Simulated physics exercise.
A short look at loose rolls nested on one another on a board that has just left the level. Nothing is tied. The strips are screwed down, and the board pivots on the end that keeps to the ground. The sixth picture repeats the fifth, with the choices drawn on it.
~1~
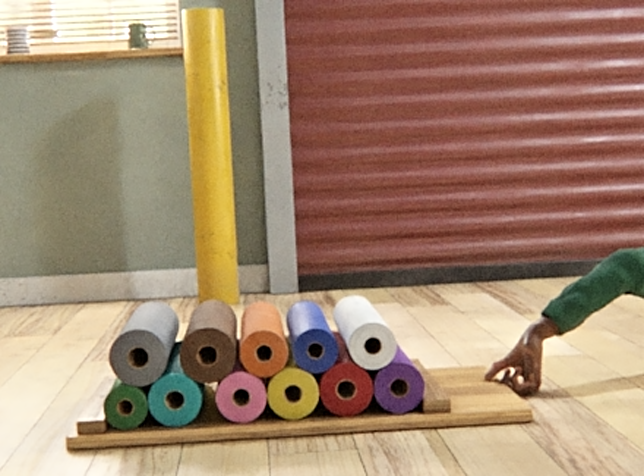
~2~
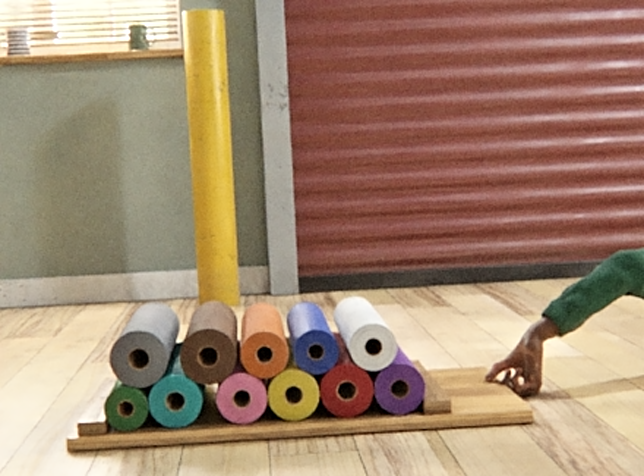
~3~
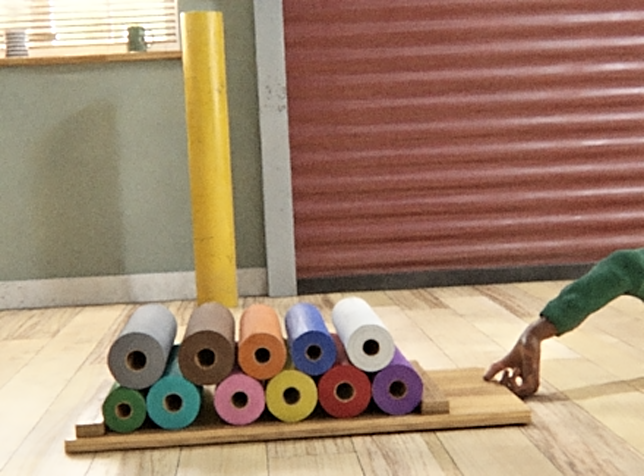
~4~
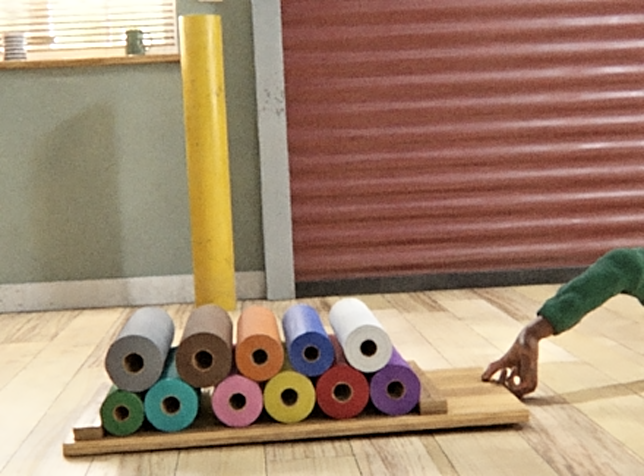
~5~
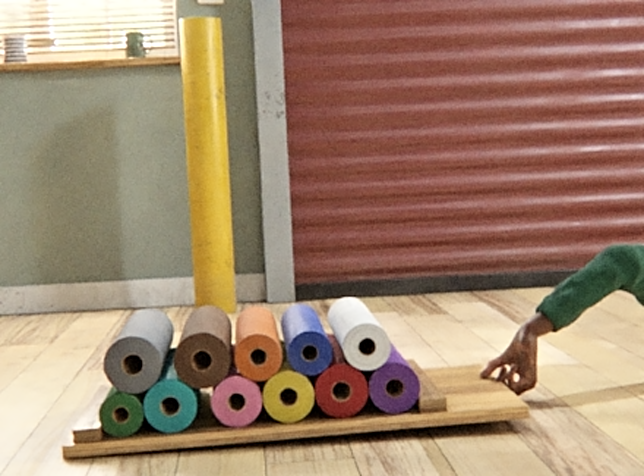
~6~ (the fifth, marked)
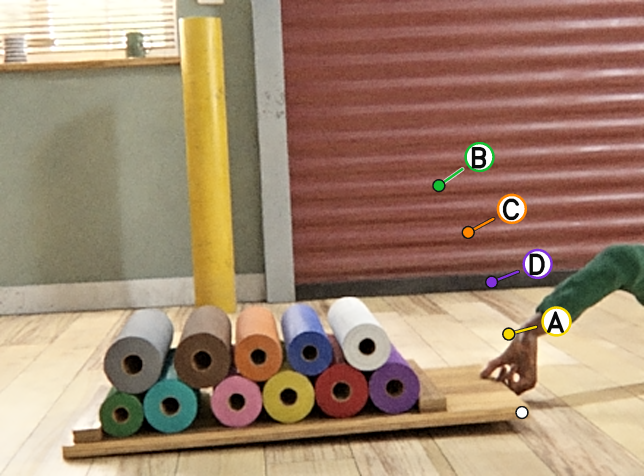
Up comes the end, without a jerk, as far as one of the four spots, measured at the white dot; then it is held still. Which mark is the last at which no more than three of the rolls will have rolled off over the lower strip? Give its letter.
The answer is mark C.
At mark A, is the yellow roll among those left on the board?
Yes, with A.
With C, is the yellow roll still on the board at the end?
Yes, with C.
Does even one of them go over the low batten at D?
At D: Yes.
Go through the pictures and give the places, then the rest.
The first picture shows orange roll (264, 353); grey roll (138, 358); white roll (373, 346).
The second picture shows white roll (373, 347); blue roll (316, 351).
The third picture shows board (294, 399); red roll (345, 391); purple roll (398, 389); orange roll (262, 355).
The fourth picture shows board (293, 400); green roll (122, 413); turquoise roll (171, 405).
The fifth picture shows board (292, 400); green roll (121, 415); turquoise roll (170, 406).
On the marked copy, A at (509, 334); B at (439, 186); C at (468, 232); D at (492, 282); the white dot at (522, 412).
With C. Early on, board at 16°.
Further on, board at 25°.
At the end, board at 25°, one over the low batten (grey).
As for the rest, A none over the low batten; B four over the low batten (brown, orange, grey, blue); D one over the low batten (grey).
